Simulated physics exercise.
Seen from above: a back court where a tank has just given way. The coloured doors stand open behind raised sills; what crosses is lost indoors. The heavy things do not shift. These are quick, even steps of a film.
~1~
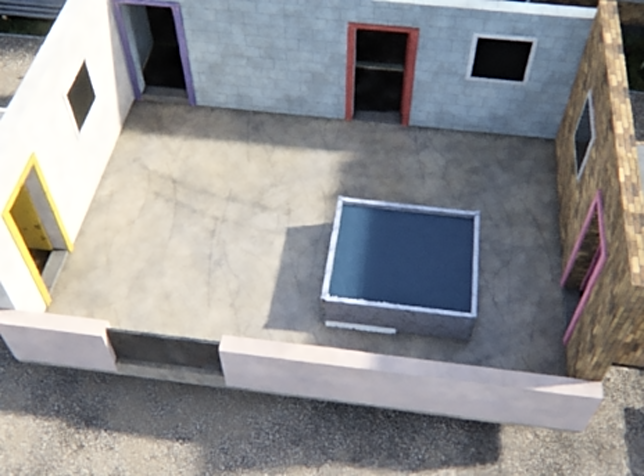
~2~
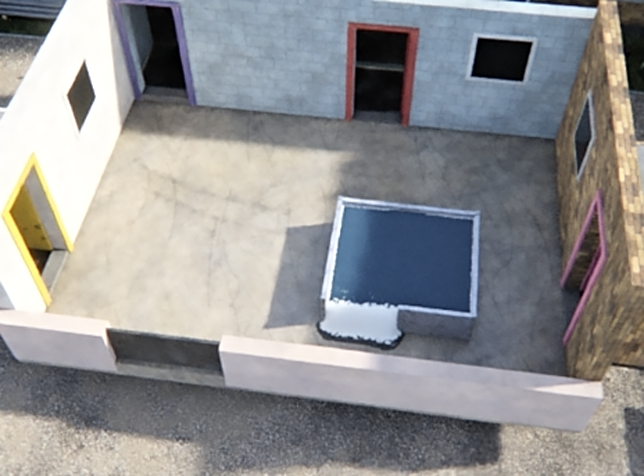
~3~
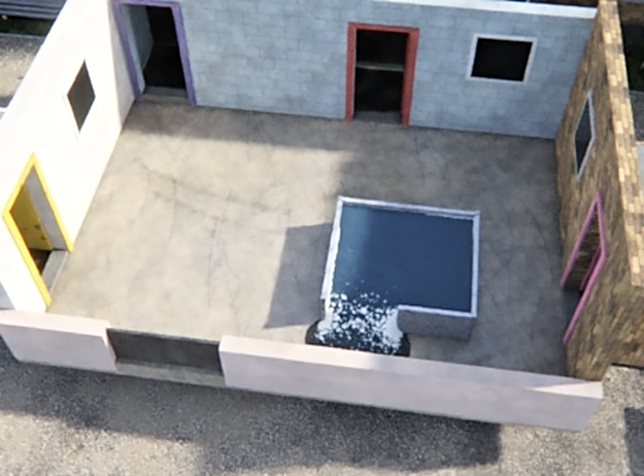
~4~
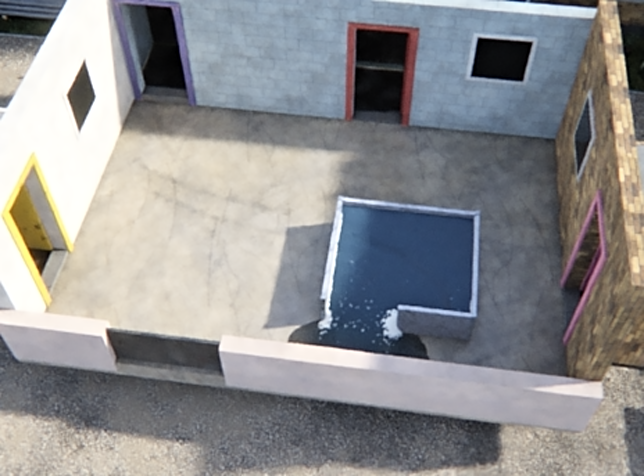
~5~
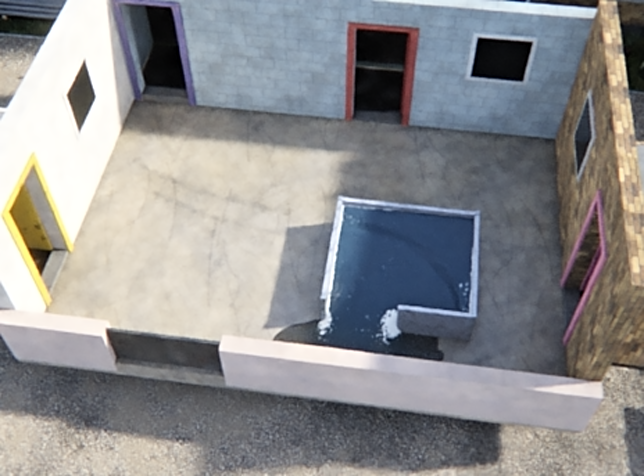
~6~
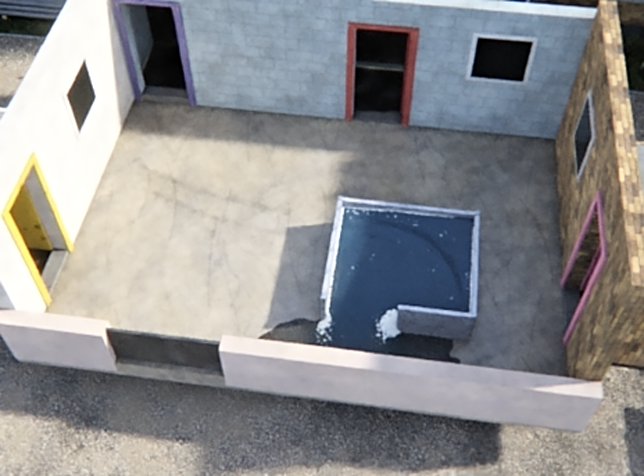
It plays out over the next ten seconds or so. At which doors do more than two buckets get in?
One by one: The pink door floods; the yellow door floods; the red door holds within the limit; the blue door holds within the limit.
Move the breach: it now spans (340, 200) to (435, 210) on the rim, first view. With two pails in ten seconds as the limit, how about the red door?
Red passes that mark.
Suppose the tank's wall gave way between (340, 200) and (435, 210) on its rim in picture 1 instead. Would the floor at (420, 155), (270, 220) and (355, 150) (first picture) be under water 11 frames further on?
As listed: Covered, free of water, under water.
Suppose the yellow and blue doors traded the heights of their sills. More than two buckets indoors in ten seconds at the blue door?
Then: Blue lets more in.
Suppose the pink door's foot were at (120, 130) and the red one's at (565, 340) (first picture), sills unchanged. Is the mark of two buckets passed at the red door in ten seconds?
My reading: Red takes more.
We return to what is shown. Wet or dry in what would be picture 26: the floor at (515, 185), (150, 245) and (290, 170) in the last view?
In turn: Clear, flooded, dry.
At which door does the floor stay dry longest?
That is the one in red.
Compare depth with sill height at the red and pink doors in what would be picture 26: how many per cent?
About 0 and 230 per cent.
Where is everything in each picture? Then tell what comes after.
In the first frame, still water in the tank at (403, 257).
In the second frame, the front is at (397, 338), out from the gap at (361, 316).
In the third frame, water pours out at (361, 318) and has run to a hidden place.
In the fourth frame, water pours out at (361, 318) and has run to a hidden place.
In the fifth frame, the front is at a hidden place, out from the gap at (361, 318).
In the sixth frame, water pours out at (361, 318) and has run to a hidden place.
A moment on, water covers 15 % of the floor; the pink door not reached, the yellow door not reached, the red door not reached, the blue door not reached.
Next, water covers 30 % of the floor; the pink door under two buckets in, the yellow door not reached, the red door not reached, the blue door not reached.
Then, water covers 45 % of the floor; the pink door over two buckets in, the yellow door over two buckets in, the red door not reached, the blue door not reached.
Later, water covers 65 % of the floor; the pink door over two buckets in, the yellow door far over two buckets in, the red door not reached, the blue door wet at the sill, nothing in.
In the end, water covers 90 % of the floor; the pink door over two buckets in, the yellow door far over two buckets in, the red door under two buckets in, the blue door wet at the sill, nothing in.
